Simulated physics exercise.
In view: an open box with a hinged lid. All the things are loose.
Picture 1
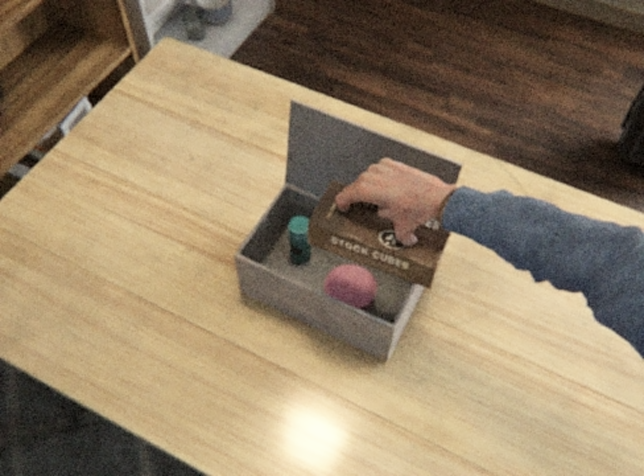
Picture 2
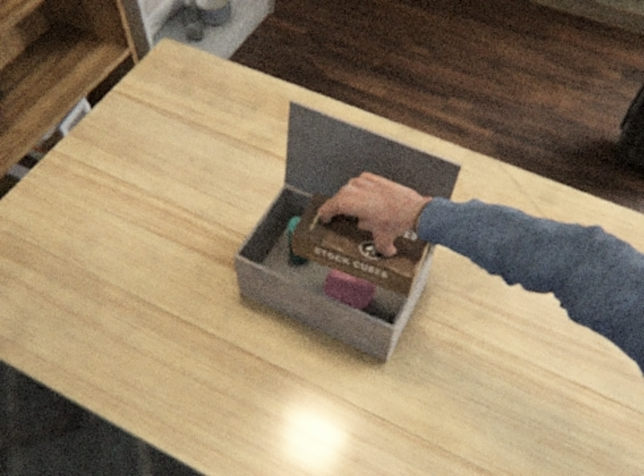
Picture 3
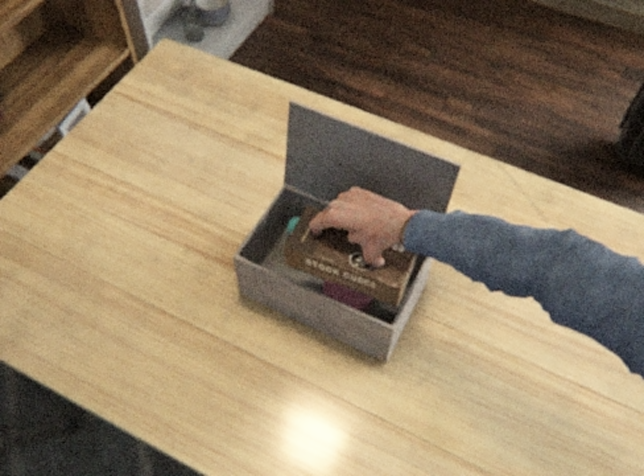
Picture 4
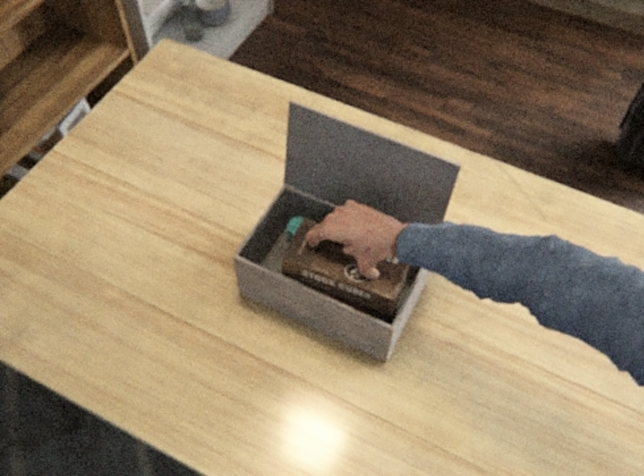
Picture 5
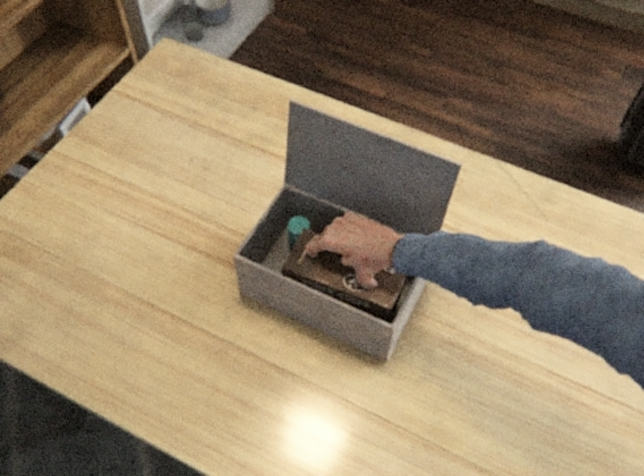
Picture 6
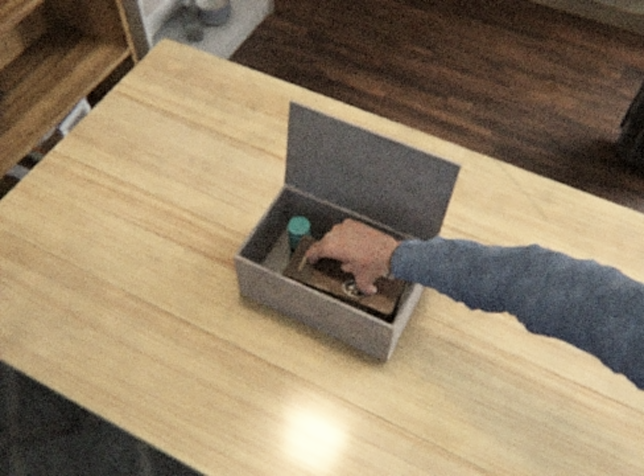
A hand in a blue sleeve, reaching in from the right, lowers a brown carton into an open grey box on a pale wooden table, seen from above by a still camera. The box's hinged lid stands up at the back, with a teal item inside at left and a rounded pink one near the front. The carton shifts slightly left and sinks, covering the pink item, with the hand still gripping it.
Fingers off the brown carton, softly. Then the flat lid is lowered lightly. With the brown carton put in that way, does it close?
As it turns out, it sits on the rim.
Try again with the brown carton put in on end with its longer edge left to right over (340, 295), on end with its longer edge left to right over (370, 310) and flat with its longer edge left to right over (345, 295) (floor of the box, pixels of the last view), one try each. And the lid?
First, it will not close; second, it stays ajar; third, it sits on the rim.
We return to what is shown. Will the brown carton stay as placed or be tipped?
The brown carton stays as placed.
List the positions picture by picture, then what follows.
The first frame shows coming down; brown carton (380, 233); pink tub (350, 293).
The second frame shows coming down; brown carton (361, 243); pink tub (349, 294).
The third frame shows coming down; brown carton (351, 255).
The fourth frame shows coming down; brown carton (346, 266).
The fifth frame shows coming down; brown carton (345, 275).
The sixth frame shows put in, still held; brown carton (345, 281).
Then, 1.40 s on from there, lid 72° above the rim.
Then, 2.00 s on from there, lid 34° above the rim.
In the end, lid shut; all 3 unmoved. At the end, from the last picture's camera, brown carton near (345, 282).
